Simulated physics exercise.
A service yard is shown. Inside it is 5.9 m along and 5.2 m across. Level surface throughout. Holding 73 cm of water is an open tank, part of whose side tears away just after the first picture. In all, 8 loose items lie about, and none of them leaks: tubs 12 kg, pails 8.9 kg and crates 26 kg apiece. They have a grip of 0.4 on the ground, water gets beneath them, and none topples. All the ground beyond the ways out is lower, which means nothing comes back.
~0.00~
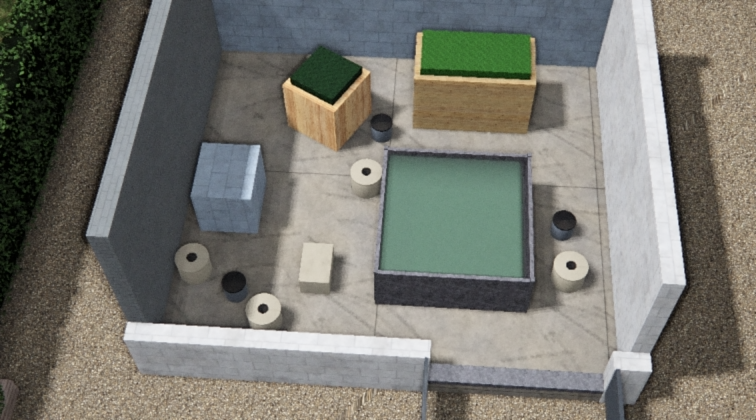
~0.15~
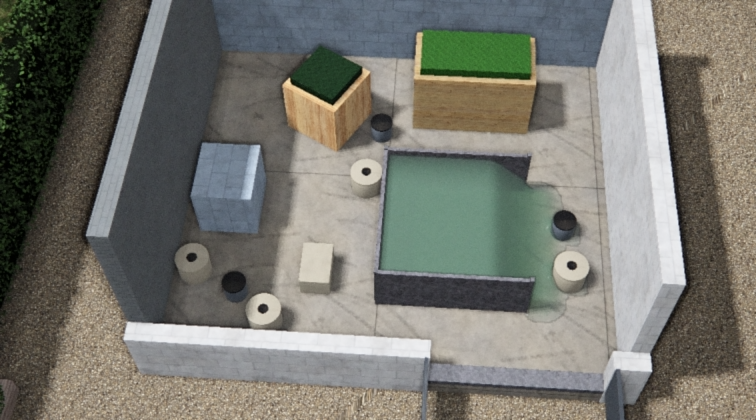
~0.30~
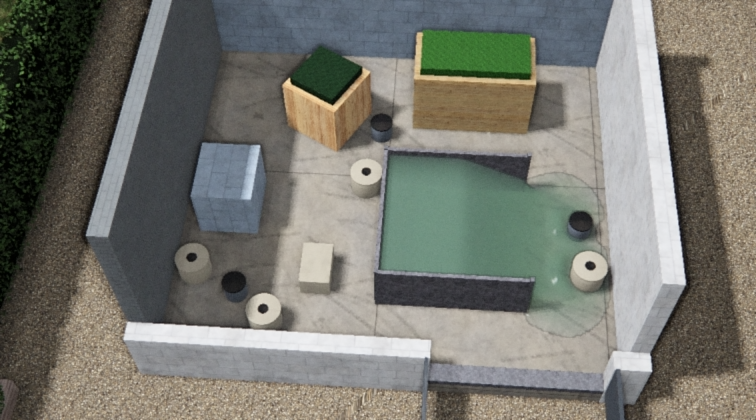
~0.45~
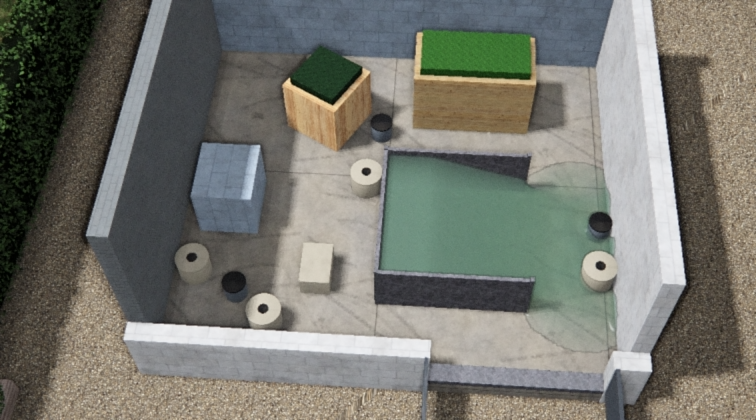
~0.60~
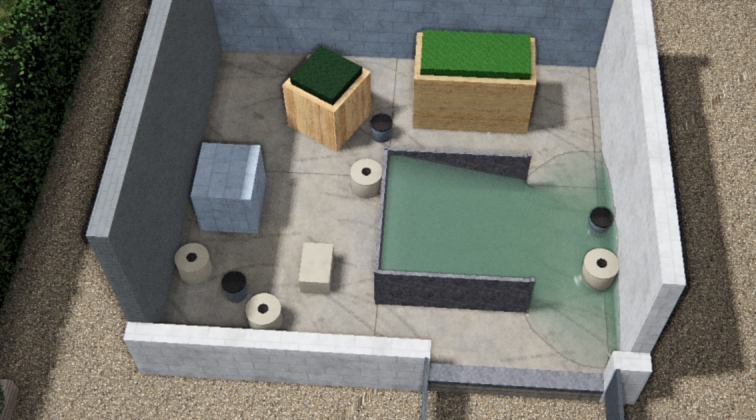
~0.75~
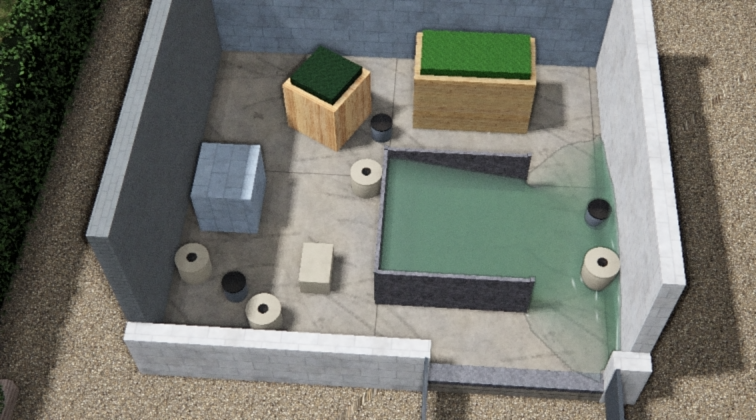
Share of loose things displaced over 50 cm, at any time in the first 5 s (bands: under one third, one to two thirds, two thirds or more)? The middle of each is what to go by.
Under one third.
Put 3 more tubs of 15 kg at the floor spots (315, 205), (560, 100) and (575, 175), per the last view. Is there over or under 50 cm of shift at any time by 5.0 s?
Result, in sequence: Below the mark / above the mark / above the mark.
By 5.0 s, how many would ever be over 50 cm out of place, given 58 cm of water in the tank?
Then 2 of them.
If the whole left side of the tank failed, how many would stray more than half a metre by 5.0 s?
You'd get 5 in that case.
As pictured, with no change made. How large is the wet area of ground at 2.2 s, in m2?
Roughly 13 m2.
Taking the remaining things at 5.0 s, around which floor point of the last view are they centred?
They're centred close to (297, 216).
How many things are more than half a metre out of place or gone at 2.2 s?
By my tally, 2.
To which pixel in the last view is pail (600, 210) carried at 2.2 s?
Near (540, 114).
After 1.1 s 0 of 8 are over 50 cm from their spots; 2 afloat.
After 2.2 s 2 of 8 are over 50 cm from their spots; 1 afloat.
After 3.5 s 2 of 8 are over 50 cm from their spots; 1 afloat.
After 5.0 s 2 of 8 are over 50 cm from their spots, and 2 have been at some point; 0 afloat.
